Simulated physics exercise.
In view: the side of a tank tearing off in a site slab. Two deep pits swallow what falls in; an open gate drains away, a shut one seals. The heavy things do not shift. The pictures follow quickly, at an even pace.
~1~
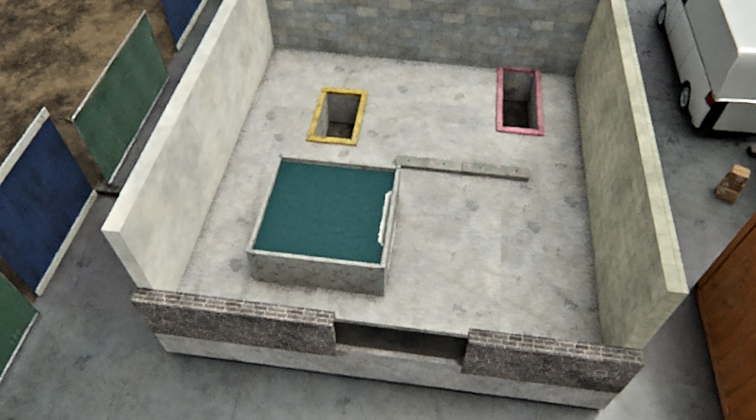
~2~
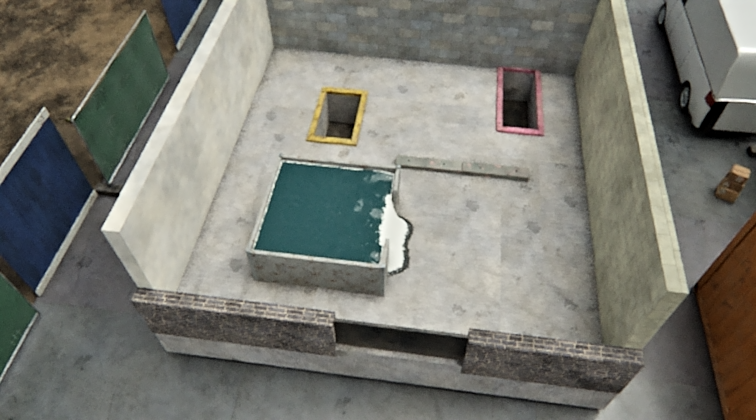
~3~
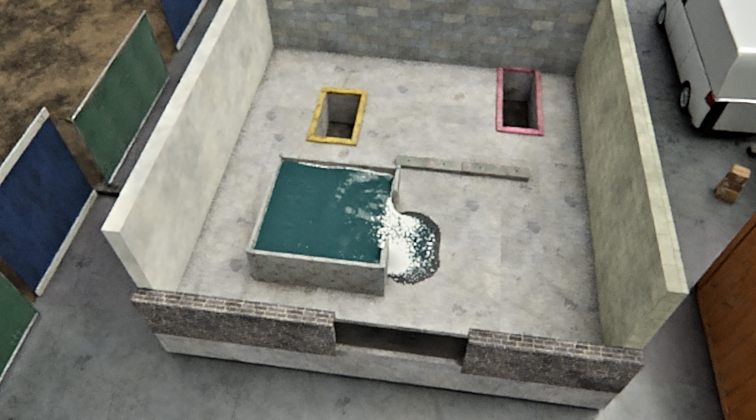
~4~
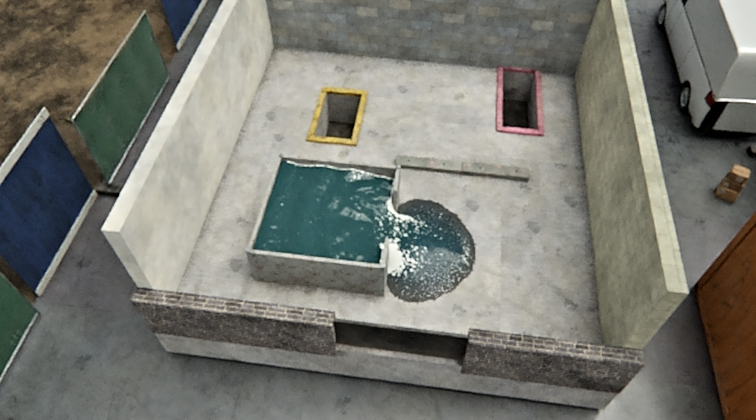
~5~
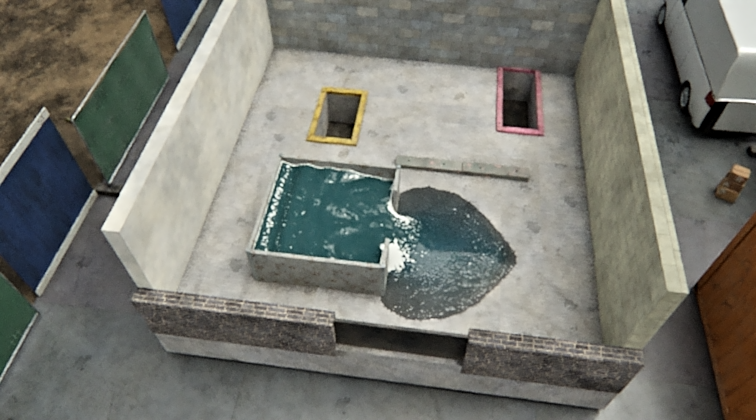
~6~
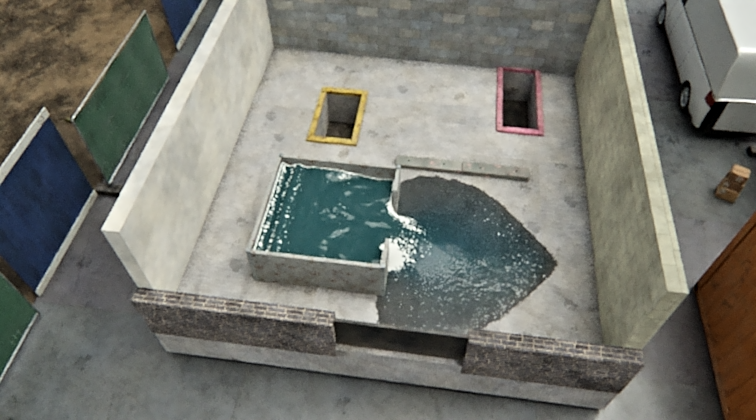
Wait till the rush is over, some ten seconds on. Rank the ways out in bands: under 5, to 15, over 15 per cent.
One by one: The gate takes less than 5 %; the yellow pit takes less than 5 %; the pink pit takes more than 15 %.
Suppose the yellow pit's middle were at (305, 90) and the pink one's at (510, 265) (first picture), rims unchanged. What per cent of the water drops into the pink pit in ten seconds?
Roughly, in per cent: Pink 60.
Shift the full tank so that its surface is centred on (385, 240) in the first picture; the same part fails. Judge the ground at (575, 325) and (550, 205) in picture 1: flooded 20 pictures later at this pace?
In turn: Flooded, awash.
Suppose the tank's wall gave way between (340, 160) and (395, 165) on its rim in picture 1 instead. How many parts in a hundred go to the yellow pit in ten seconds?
Roughly, in per cent: Yellow 12.
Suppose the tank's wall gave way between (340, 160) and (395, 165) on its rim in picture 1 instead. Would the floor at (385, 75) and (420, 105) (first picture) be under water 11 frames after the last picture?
In that order: Wet, flooded.
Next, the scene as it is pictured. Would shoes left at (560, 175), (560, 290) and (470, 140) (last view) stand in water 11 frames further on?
One after the other: Under water, wet, clear.
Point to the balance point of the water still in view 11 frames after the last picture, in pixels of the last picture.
Close to (421, 246).
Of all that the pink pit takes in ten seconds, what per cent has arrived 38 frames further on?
Close to 40 %.
A moment on, water covers 30 % of the floor; the gate 0 %, the yellow pit 0 %, the pink pit 0 %.
Next, water covers 30 % of the floor; the gate 0 %, the yellow pit 0 %, the pink pit 0 %.
Then, water covers 40 % of the floor; the gate 0 %, the yellow pit 0 %, the pink pit 1 %.
Later, water covers 55 % of the floor; the gate 0 %, the yellow pit 0 %, the pink pit 8 %.
In the end, water covers 75 % of the floor; the gate 0 %, the yellow pit 0 %, the pink pit 20 %.
